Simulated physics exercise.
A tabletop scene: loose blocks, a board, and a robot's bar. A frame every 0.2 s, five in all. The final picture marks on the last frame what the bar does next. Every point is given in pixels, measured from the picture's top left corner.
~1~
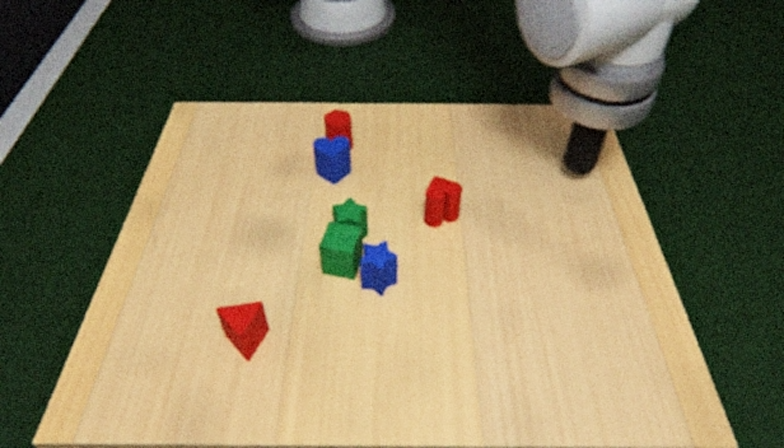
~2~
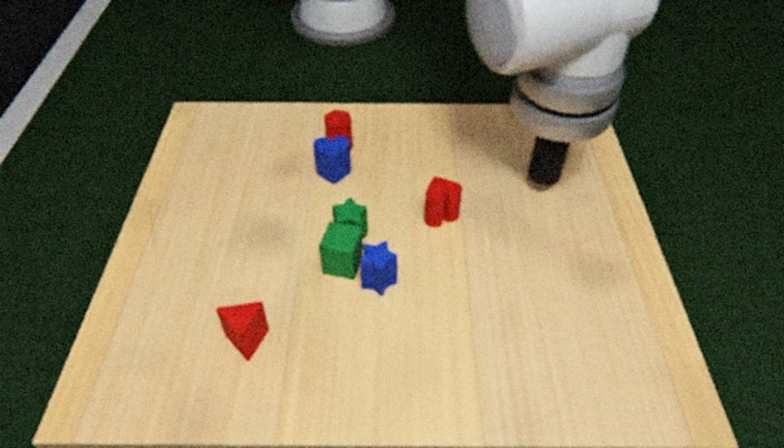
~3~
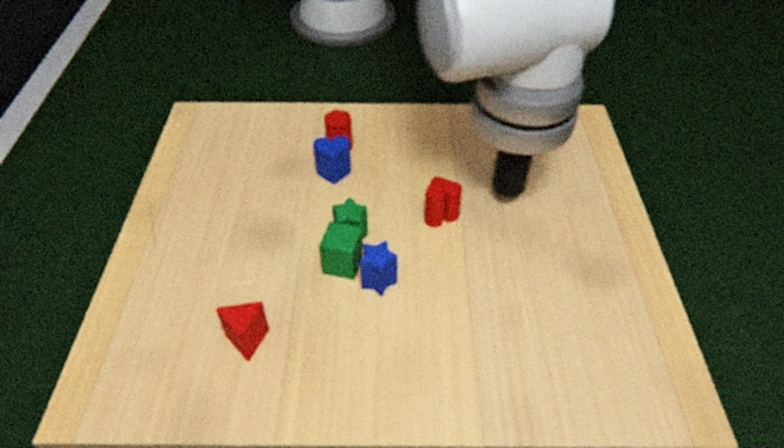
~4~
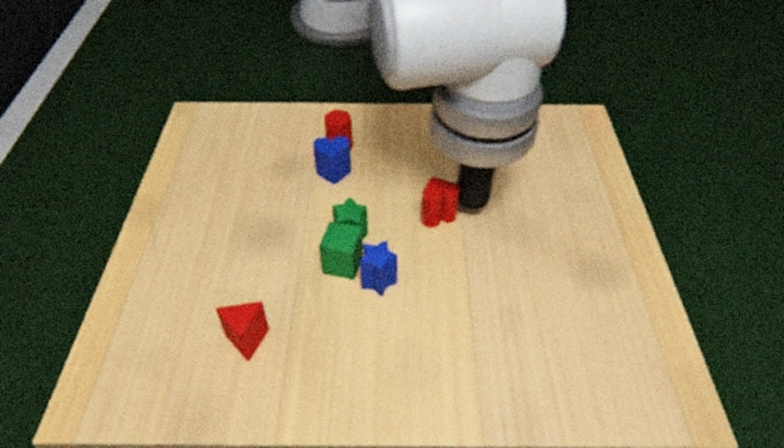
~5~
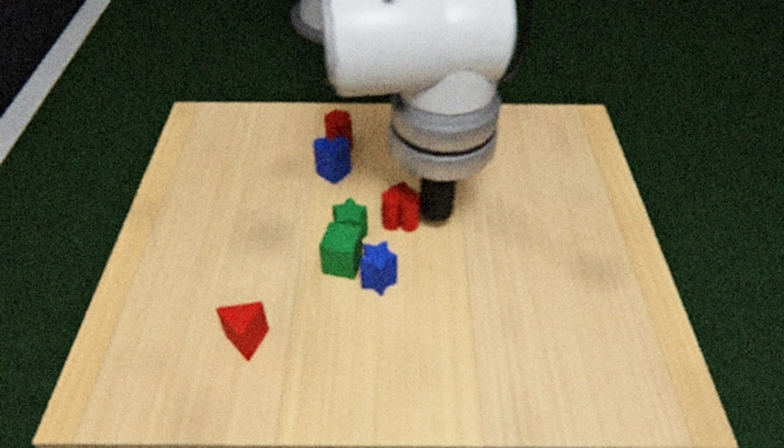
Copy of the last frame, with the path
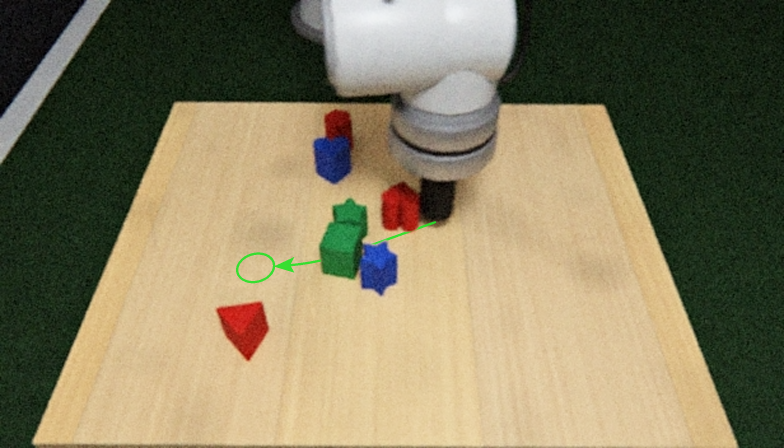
Robot arm moving left across a wooden board, its black bar pushing a red heart block toward green and blue blocks.
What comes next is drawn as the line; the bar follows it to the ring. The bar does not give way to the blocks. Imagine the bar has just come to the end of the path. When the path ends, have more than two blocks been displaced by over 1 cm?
Answer: Yes.
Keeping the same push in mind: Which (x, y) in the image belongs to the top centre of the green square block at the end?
It should be at (281, 268) by then.
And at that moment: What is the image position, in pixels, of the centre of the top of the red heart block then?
It is going to be at (361, 194).
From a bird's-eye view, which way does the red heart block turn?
Seen from above, clockwise.
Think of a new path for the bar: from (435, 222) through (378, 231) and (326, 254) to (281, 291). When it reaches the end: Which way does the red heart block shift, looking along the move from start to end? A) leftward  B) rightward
The one that fits is B, rightward.
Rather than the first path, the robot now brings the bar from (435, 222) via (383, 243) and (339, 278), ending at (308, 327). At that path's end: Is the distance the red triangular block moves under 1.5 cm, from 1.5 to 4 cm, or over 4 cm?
Movement: Under 1.5 cm.
The drawn path runs from (435, 222) through (351, 252) to (256, 268).
The first path, step by step. One third of the way, bar (379, 231); green star block (333, 209), turned 35° anticlockwise; red heart block (362, 194), turned 95° clockwise.
Two thirds of the way, bar (318, 249); green square block (295, 262), turned 45° anticlockwise; green star block (309, 210), turned 50° clockwise; red heart block (361, 194), turned 100° clockwise.
At the end, bar (253, 256); green square block (281, 268), turned 100° anticlockwise; green star block (306, 211), turned 70° clockwise; blue star block not moved; red heart block (361, 194), turned 100° clockwise.
